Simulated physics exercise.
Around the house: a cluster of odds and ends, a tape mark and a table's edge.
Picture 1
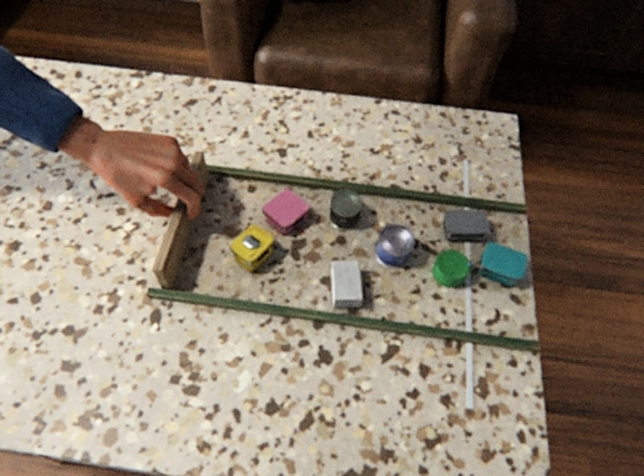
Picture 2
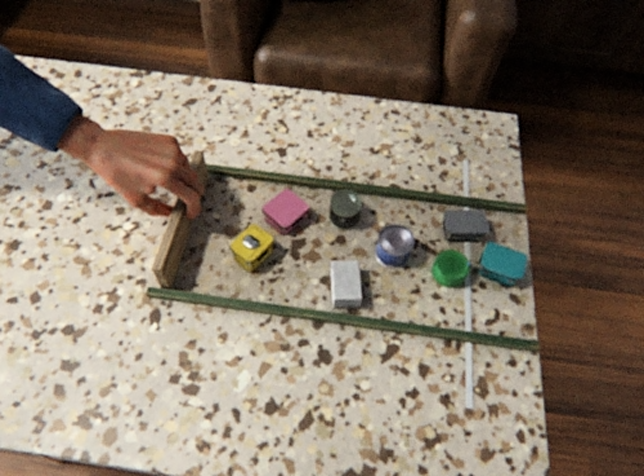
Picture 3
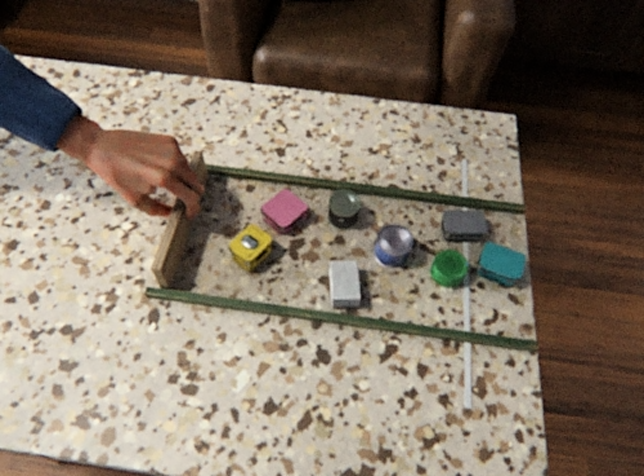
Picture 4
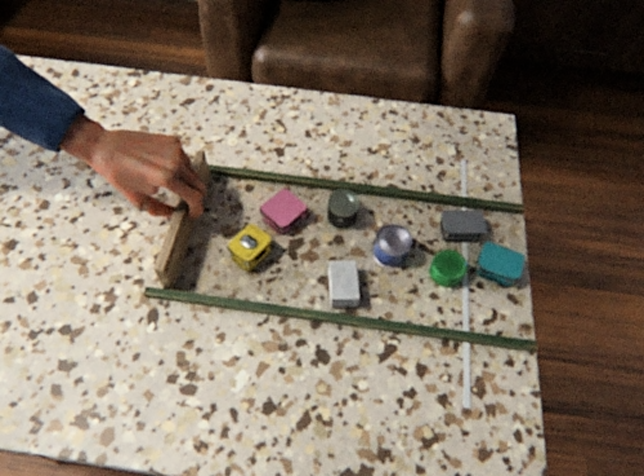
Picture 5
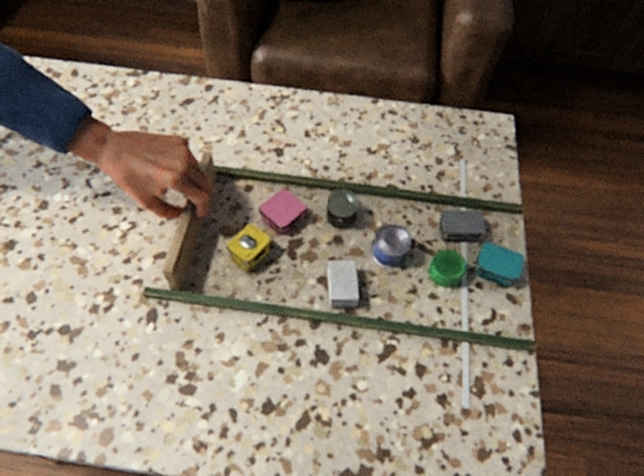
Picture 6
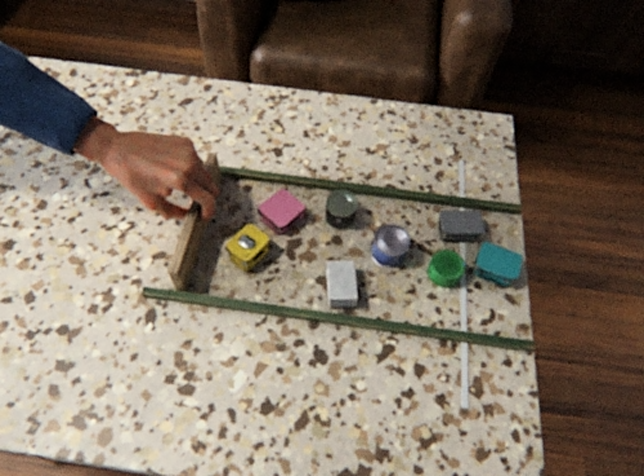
The clip opens on a hand holding a wooden board upright between two green strips on a speckled table, with eight small objects spread to its right, some near a pale tape line. The objects stay in place while the hand slides the board slightly to the right.
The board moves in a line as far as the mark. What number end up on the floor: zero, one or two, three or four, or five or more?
As it turns out, the number that fall off is one or two.
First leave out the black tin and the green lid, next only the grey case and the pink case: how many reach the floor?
The counts: 1 and 1.
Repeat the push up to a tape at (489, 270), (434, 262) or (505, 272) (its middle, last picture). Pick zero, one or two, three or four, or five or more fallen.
One after another: 5 or more; no fall at all; five or over.
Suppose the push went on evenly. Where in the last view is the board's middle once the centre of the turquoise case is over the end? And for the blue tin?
Its middle is around (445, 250) and around (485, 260).
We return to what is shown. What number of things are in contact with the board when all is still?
The number is 3.
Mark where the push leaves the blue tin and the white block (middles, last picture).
The blue tin at (511, 260), the white block at (491, 311).
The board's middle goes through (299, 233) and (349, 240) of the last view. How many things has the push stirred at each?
3 and 5.
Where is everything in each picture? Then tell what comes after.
Turquoise case (502, 265); grey case (465, 227); green lid (451, 269); board (184, 218); tape (468, 266), in the first frame.
Grey case (464, 226); yellow case (253, 249), in the second frame.
Green lid (449, 269); blue tin (393, 246), in the third frame.
Turquoise case (499, 265); pink case (284, 213), in the fourth frame.
Grey case (461, 227); white block (343, 284), in the fifth frame.
Turquoise case (497, 265); grey case (460, 227); green lid (446, 269); board (197, 219); tape (463, 266), in the sixth frame.
Soon after, none off yet; turquoise case at rest near (497, 265); grey case at rest near (460, 227); green lid at rest near (446, 269).
Then, none off yet; turquoise case moved a little near (518, 270); grey case moved about its own width near (501, 233); green lid moved about its own width near (486, 283).
By the end, the number that fall off is one or two; fallen, grey case and turquoise case.
